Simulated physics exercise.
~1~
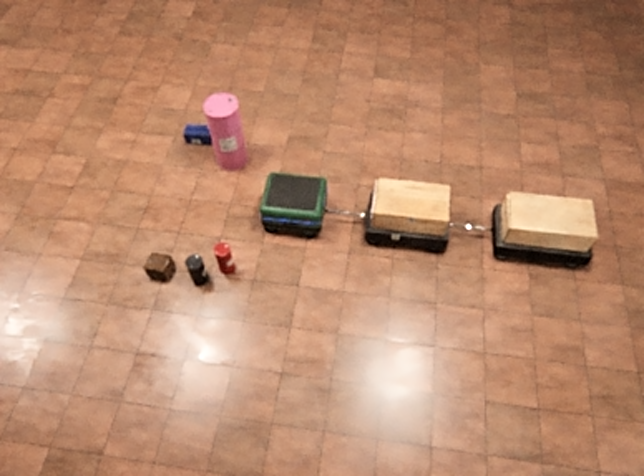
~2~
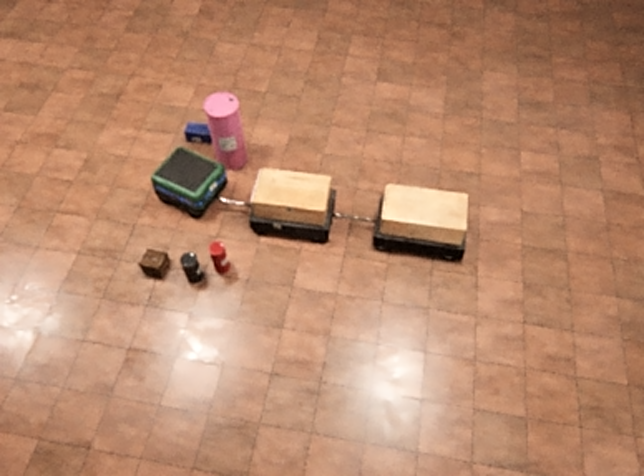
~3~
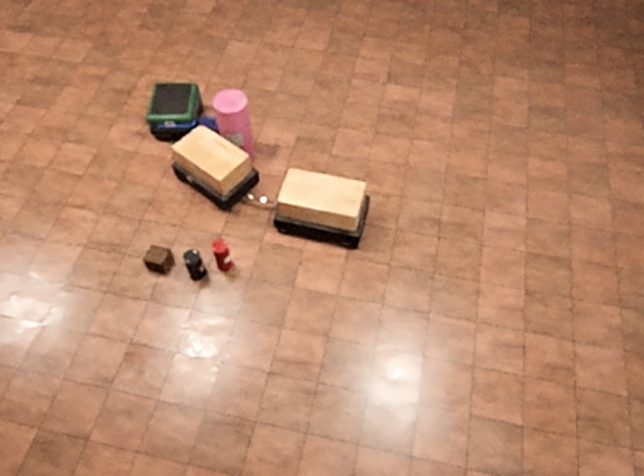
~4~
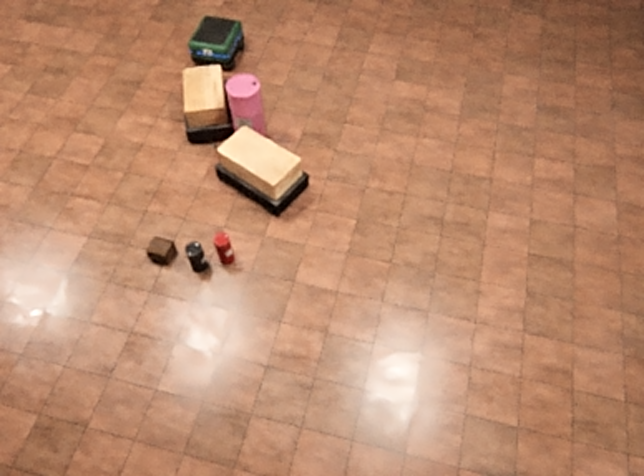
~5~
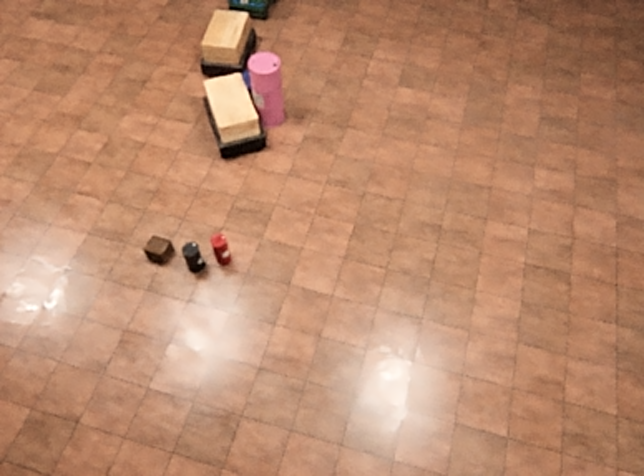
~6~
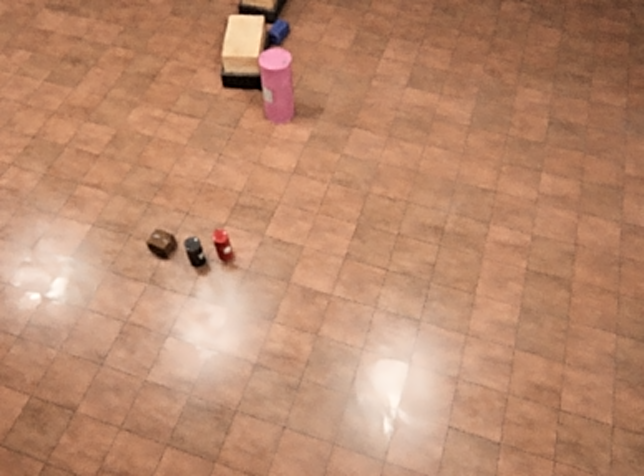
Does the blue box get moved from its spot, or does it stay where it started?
The blue box gets moved from its spot. It ends farther up and to the right, beside the last cart.
